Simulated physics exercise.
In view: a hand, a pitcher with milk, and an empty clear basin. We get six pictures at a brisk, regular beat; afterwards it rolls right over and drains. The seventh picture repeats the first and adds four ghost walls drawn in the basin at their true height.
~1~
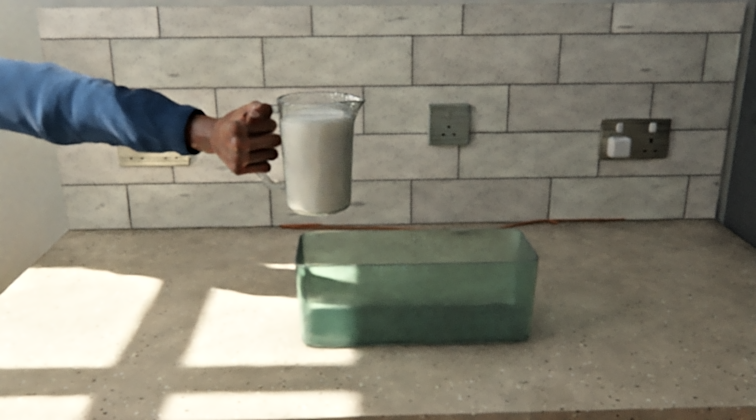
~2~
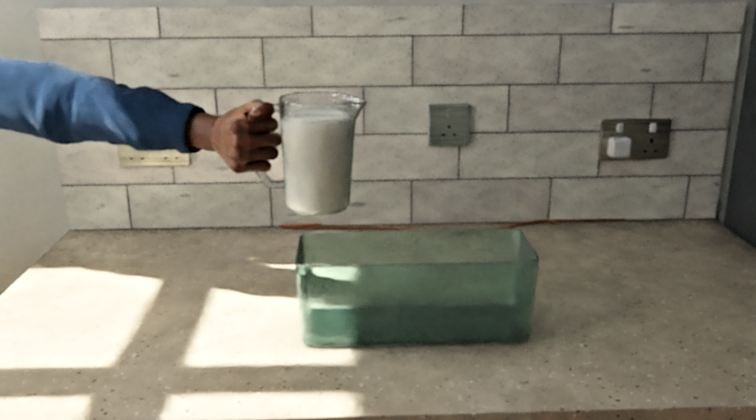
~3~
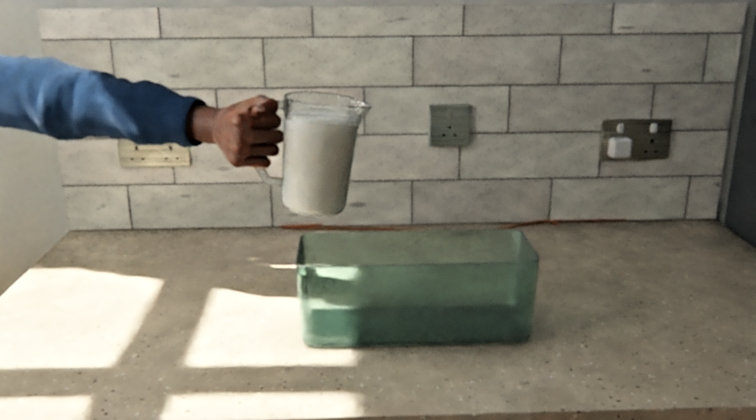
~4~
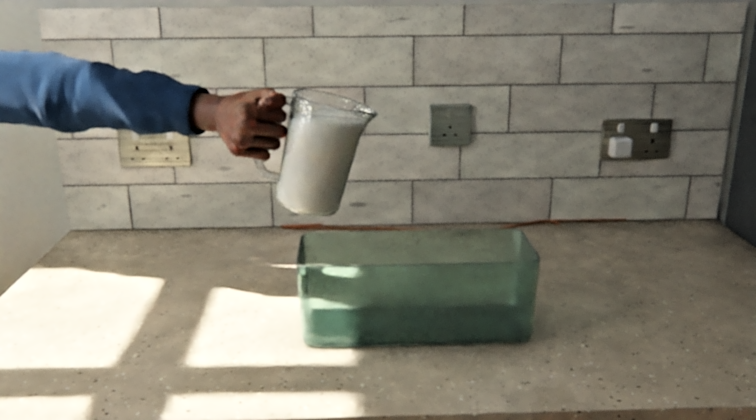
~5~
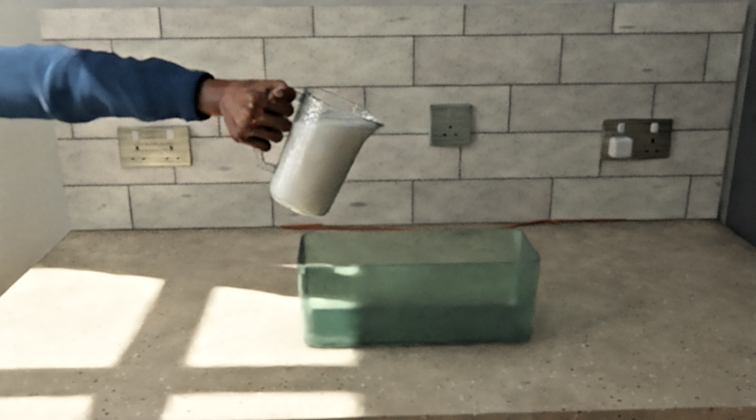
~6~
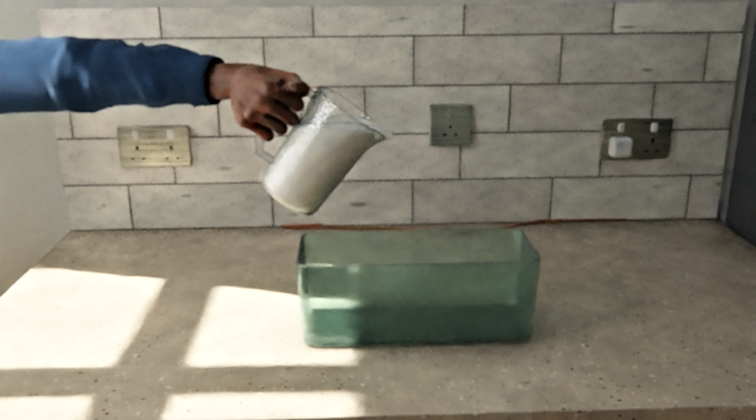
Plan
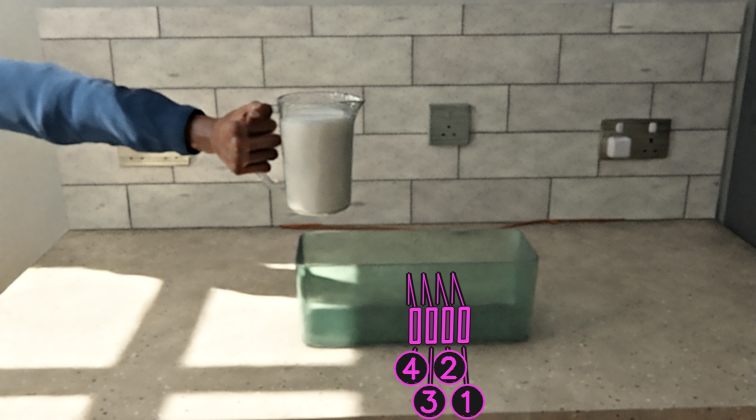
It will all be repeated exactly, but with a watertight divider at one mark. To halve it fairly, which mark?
Use place 3.
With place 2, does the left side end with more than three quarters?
Yes.
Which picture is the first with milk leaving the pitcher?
Picture 6.
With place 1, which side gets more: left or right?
The left one.
In magenta, 1 at (463, 347); 2 at (447, 347); 3 at (431, 348); 4 at (415, 348).
For place 1, about 94 % ends left of the wall and 3 % right of it; 3 % is lost outside.
For place 2, about 85 % ends left of the wall and 11 % right of it; 5 % is lost outside.
For place 3, about 47 % ends left of the wall and 52 % right of it.
For place 4, about 11 % ends left of the wall and 89 % right of it.
